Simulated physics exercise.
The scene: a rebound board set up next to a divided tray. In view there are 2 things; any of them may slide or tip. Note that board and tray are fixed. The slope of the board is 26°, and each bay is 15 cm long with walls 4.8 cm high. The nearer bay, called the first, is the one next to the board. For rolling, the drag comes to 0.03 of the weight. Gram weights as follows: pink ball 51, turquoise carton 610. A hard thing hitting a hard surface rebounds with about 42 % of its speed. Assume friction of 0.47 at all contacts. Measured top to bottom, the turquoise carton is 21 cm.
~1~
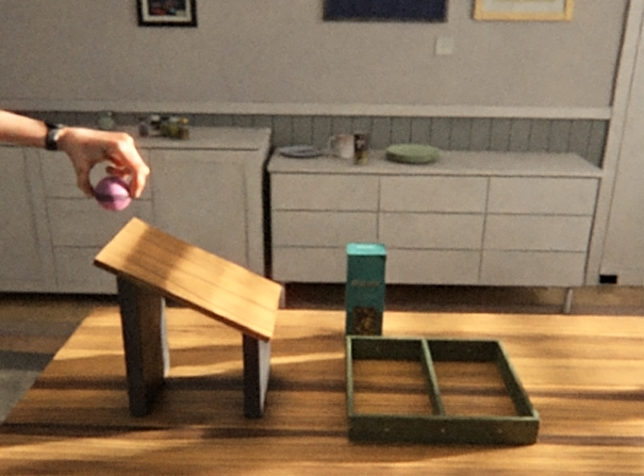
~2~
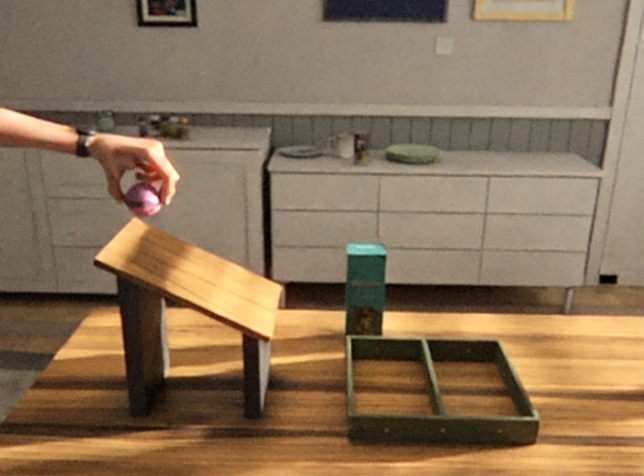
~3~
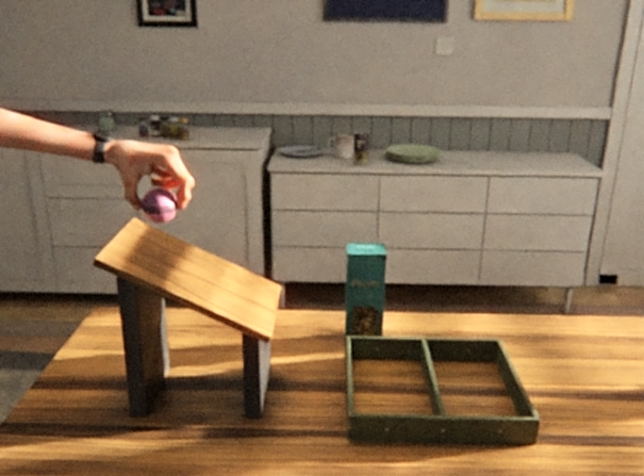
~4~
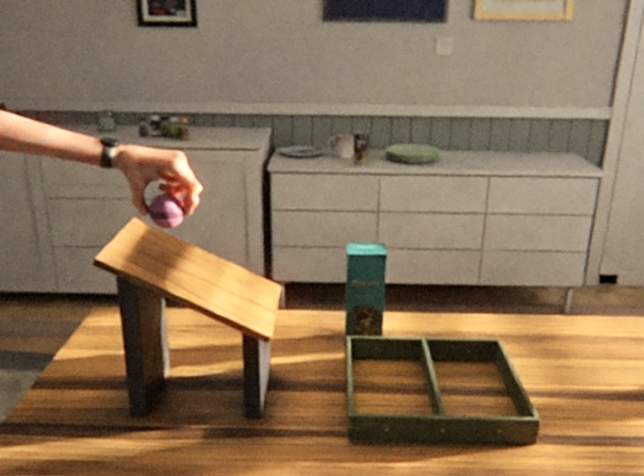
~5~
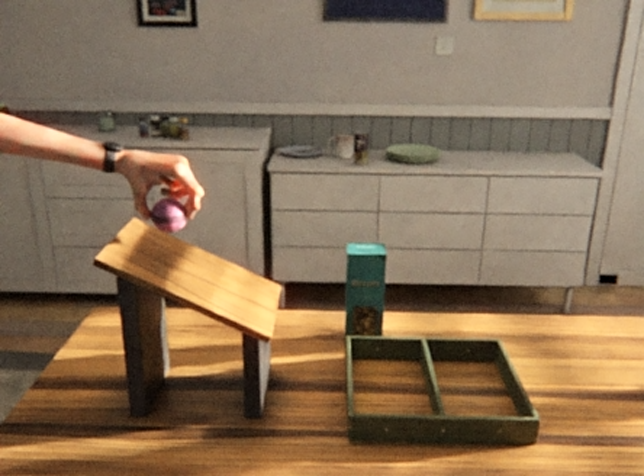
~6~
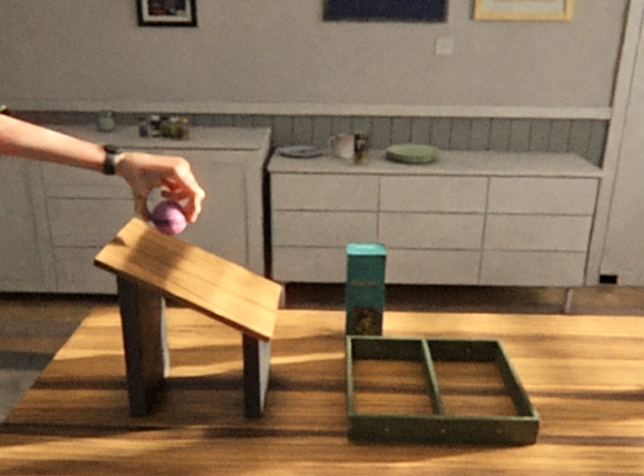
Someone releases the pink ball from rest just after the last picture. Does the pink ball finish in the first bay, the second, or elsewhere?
It ends up in the more distant bay.
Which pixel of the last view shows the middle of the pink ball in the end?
Close to (455, 383).
Then, 0.40 s on from there, pink ball near (238, 275).
Then, 0.60 s on from there, pink ball near (349, 359).
Then, 0.70 s on from there, pink ball near (403, 347).
Then, 0.90 s on from there, it is in the farther bay; pink ball near (495, 381).
In the end, it is in the farther bay; turquoise carton under 4 cm from the start. At the end, from the last picture's camera, pink ball near (455, 383).
